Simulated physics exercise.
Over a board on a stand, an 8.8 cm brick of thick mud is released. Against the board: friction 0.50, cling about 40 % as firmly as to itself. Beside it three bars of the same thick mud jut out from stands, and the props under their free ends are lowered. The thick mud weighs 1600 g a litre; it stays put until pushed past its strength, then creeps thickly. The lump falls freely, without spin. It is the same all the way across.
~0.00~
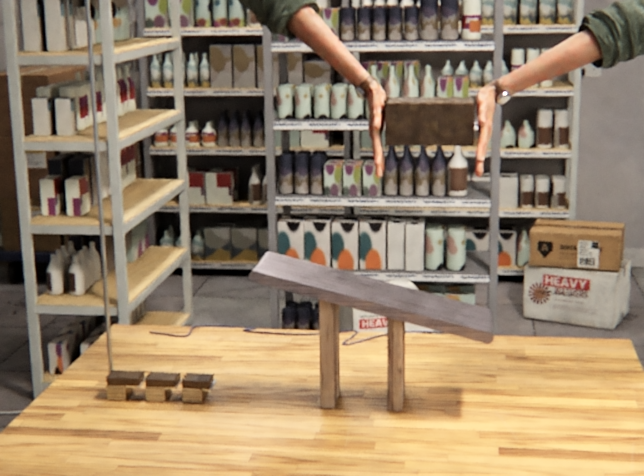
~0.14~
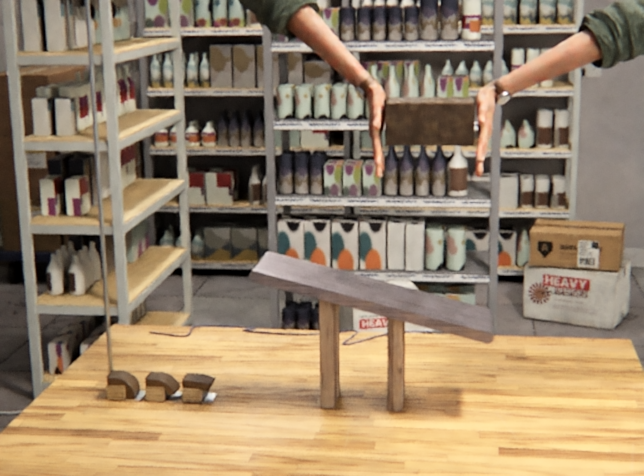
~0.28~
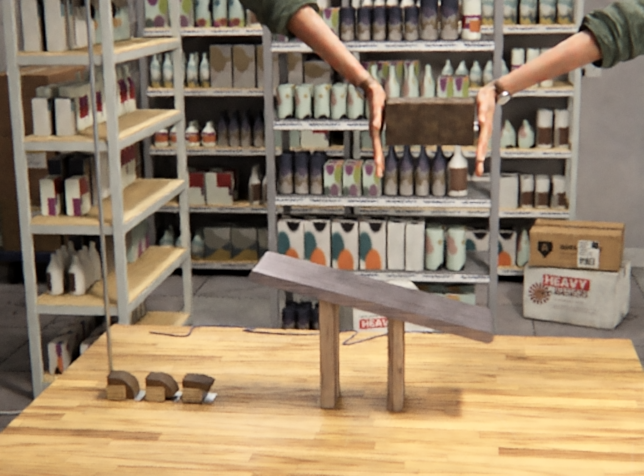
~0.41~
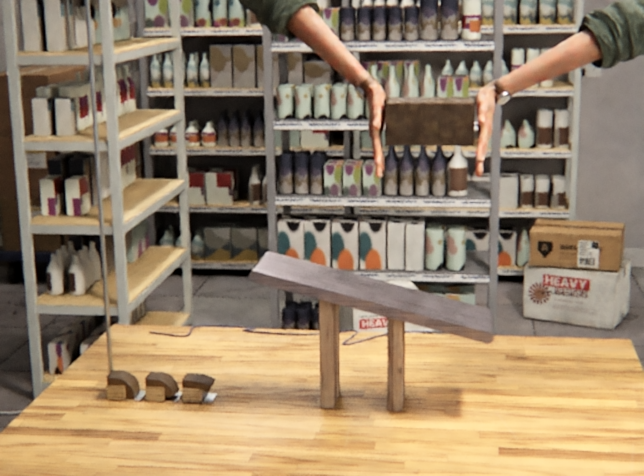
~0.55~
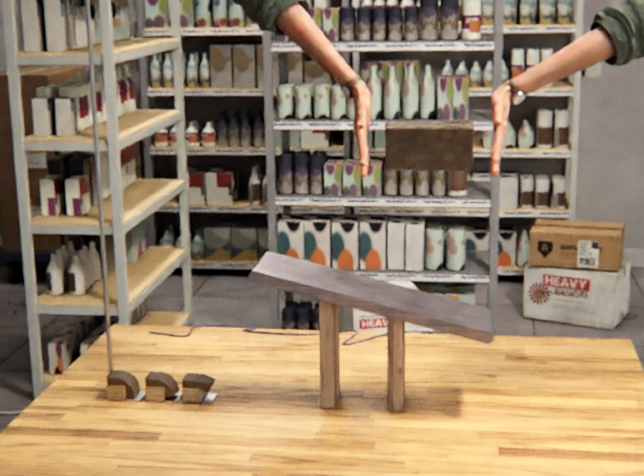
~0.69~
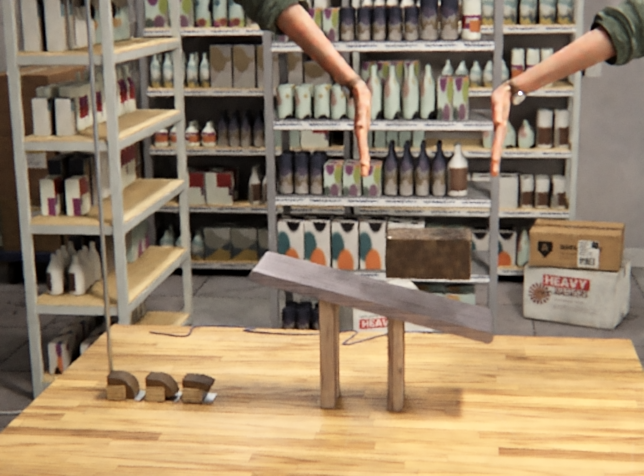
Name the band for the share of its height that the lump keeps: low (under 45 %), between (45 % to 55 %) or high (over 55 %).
The band is between (45 % to 55 %).
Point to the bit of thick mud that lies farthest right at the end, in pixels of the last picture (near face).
At about (498, 331).
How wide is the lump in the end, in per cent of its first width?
Roughly 180 %.
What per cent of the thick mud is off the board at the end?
Roughly 30 % off the board.
After 0.80 s, it stands 55 % of its first height and none has gone off the board.
After 0.93 s, it stands 49 % of its first height and 16 % has gone off the board.
After 1.07 s, it stands 49 % of its first height and 28 % has gone off the board.
After 1.20 s, it stands 49 % of its first height and 28 % has gone off the board.
After 1.30 s, it stands 49 % of its first height and 28 % has gone off the board.
